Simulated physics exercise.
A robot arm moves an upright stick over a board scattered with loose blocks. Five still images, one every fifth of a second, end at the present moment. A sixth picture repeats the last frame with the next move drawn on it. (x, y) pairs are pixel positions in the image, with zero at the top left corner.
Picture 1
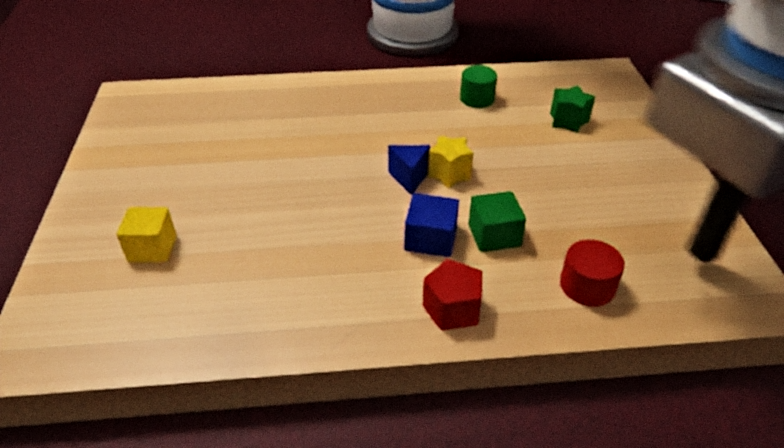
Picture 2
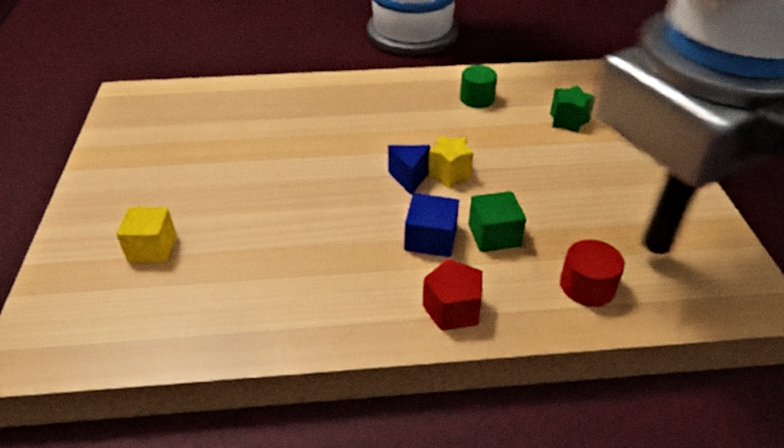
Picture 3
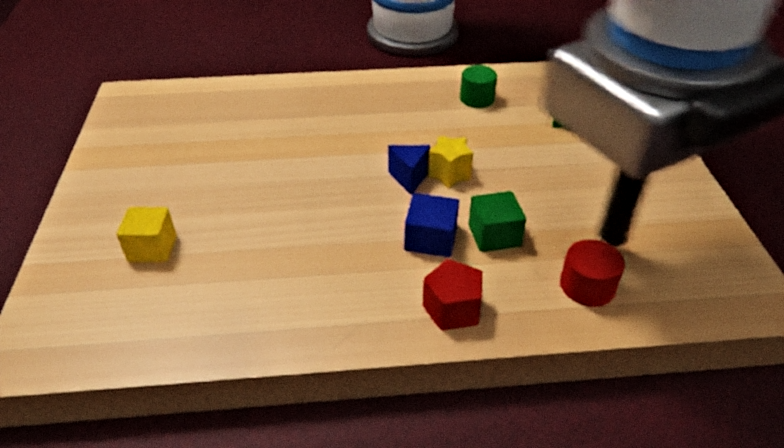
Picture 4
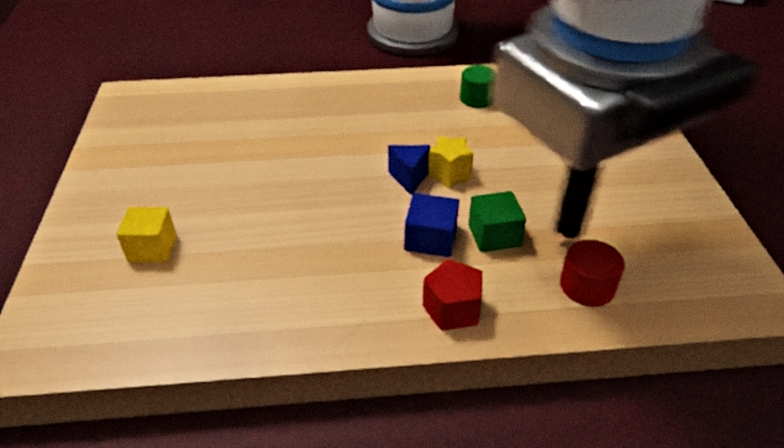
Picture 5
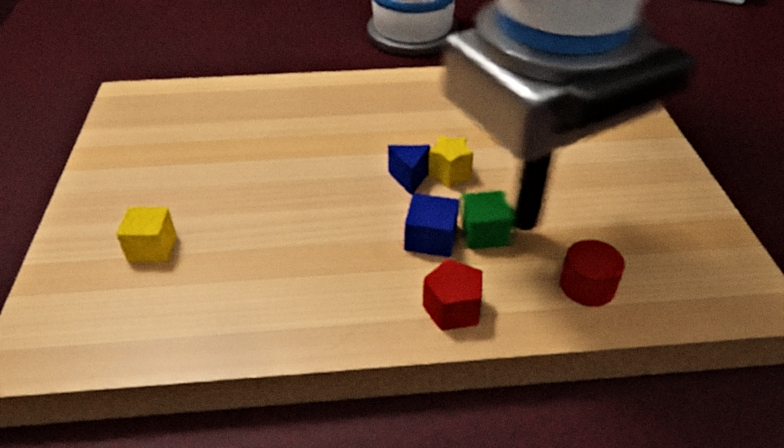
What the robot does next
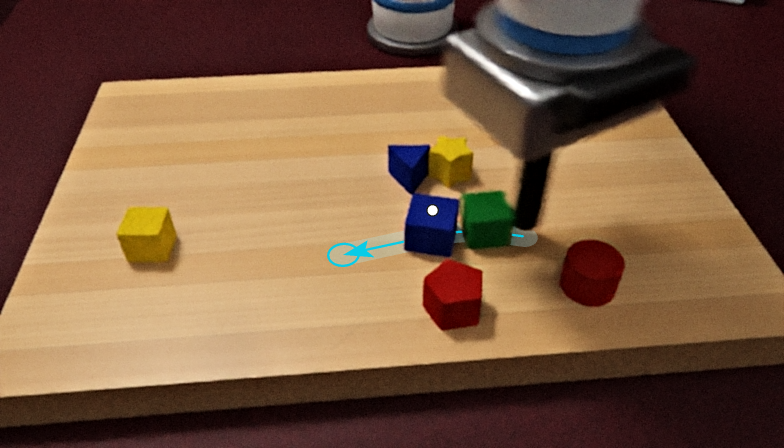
On a wooden board, a robot arm's stick moves left and nudges the green cube left.
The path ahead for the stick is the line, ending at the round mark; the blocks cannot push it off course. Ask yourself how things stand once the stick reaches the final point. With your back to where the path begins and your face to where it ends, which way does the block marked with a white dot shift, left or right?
Taking start-to-end as forward, the block's sideways shift goes to the right.
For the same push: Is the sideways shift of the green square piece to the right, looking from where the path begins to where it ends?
The answer is yes.
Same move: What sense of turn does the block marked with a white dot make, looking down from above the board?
It turns round clockwise.
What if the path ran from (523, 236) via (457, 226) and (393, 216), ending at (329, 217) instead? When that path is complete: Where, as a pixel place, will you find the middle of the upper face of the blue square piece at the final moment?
Its top middle: (261, 232).
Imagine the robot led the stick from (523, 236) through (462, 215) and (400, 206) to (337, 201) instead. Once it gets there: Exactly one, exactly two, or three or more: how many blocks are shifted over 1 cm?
Going by the path, two of them shift by more than about 1 cm.
The line goes from (523, 236) by way of (462, 232) and (403, 242) to (344, 255); the dot is on the blue square piece.
On the path given first. One third of the way, stick (463, 217); blue square piece (379, 208), turned 15° anticlockwise; green square piece (426, 199).
Two thirds of the way, stick (403, 227); blue square piece (319, 205); green square piece (368, 205), turned 20° clockwise.
At the end, stick (342, 240); blue square piece (273, 196), turned 30° clockwise; green square piece (313, 211), turned 50° clockwise; red round block unmoved.
